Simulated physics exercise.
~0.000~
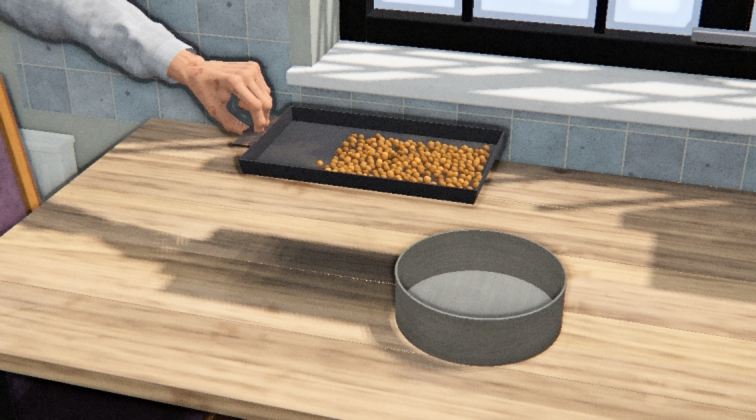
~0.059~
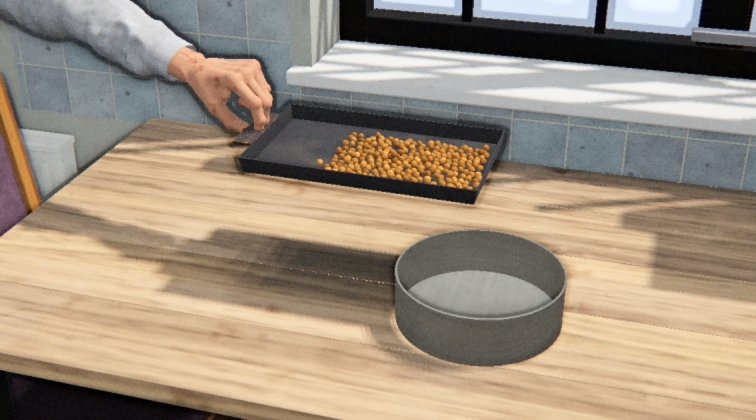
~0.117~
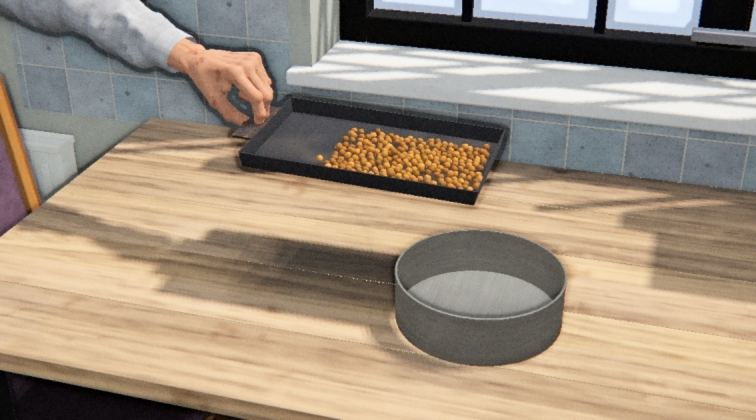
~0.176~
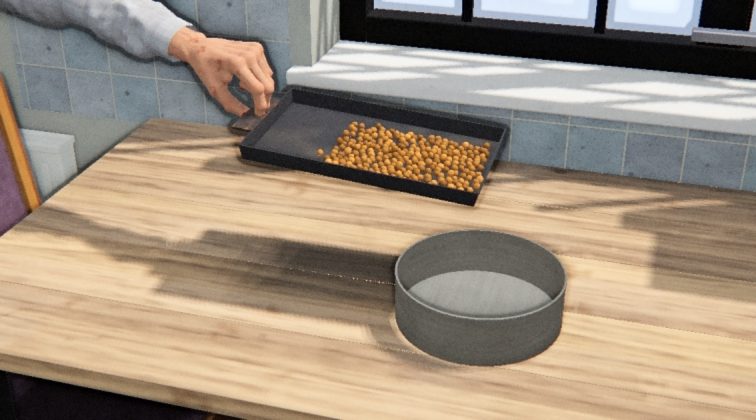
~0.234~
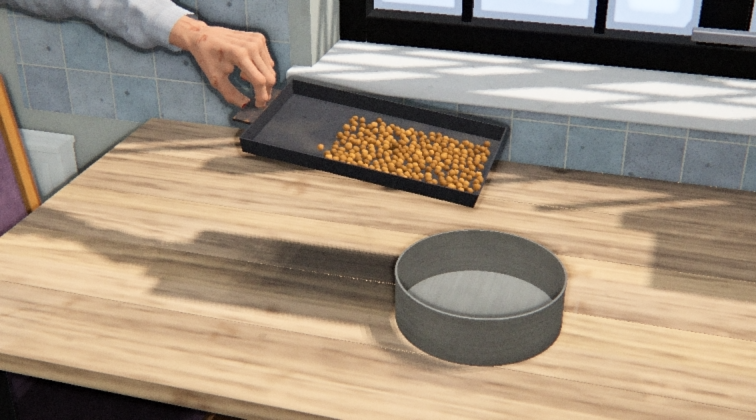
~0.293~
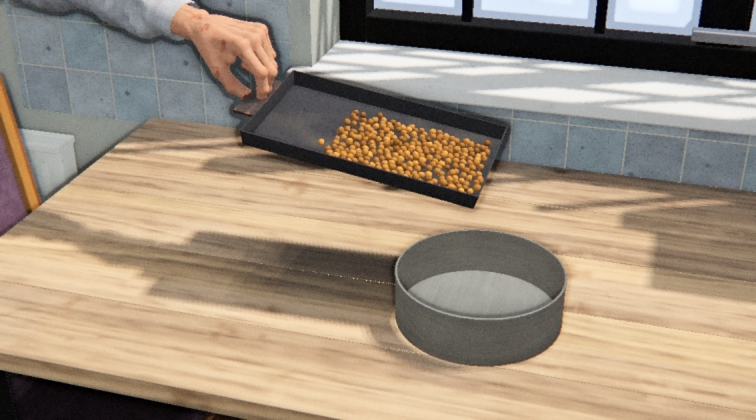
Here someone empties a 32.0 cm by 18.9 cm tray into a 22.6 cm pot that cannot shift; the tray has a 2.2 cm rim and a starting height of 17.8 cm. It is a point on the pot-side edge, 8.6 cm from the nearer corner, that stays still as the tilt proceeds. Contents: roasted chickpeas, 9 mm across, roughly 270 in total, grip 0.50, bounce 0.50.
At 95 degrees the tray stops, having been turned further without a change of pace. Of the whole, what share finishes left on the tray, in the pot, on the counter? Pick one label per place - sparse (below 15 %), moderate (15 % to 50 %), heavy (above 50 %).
Tray: Sparse; pot: Heavy; counter: Sparse.
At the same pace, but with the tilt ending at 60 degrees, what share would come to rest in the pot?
That would be around 0 percent.
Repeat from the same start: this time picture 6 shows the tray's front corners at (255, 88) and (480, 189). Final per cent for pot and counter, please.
Pot 55 % / counter 45 %.
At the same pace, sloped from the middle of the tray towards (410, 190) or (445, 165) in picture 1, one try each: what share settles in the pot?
Approximately 100 percent, then 60 percent.
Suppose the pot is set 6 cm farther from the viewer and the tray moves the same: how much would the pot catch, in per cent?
About 100 %.
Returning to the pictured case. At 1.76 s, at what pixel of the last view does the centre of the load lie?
My estimate is roughly (460, 143).
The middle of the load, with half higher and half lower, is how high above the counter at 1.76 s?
The halfway mark is near 24 cm.
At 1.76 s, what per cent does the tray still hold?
Something like 100 percent, roughly.
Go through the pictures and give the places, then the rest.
The first picture shows tray tilt 0 degrees, front corners at (242, 158) and (474, 189); middle of the pieces at (406, 165); pot at (481, 271).
The second picture shows tray tilt 1 degrees, front corners at (242, 156) and (474, 189); middle of the pieces at (406, 164).
The third picture shows tray tilt 3 degrees, front corners at (242, 151) and (475, 190); middle of the pieces at (406, 162).
The fourth picture shows tray tilt 5 degrees, front corners at (243, 144) and (475, 192), lowest corner right front; middle of the pieces at (406, 159).
The fifth picture shows tray tilt 8 degrees, front corners at (243, 137) and (476, 193), lowest corner right front; middle of the pieces at (407, 157).
The sixth picture shows tray tilt 10 degrees, front corners at (244, 130) and (476, 194), lowest corner right front; middle of the pieces at (407, 154); pot at (481, 271). Its pace works out near 45 degrees a second.
Then, at 1.18 s, tilt 50 degrees; the tray holds 100 %, the pot 0 %.
After 1.76 s, tilt 76 degrees; the tray holds 100 %, the pot 0 %.
After 2.41 s, tilt 95 degrees; the tray holds 5 %, the pot 85 %.
At rest (3.1 s), tray 0 %, pot 95 %, counter 0 %.
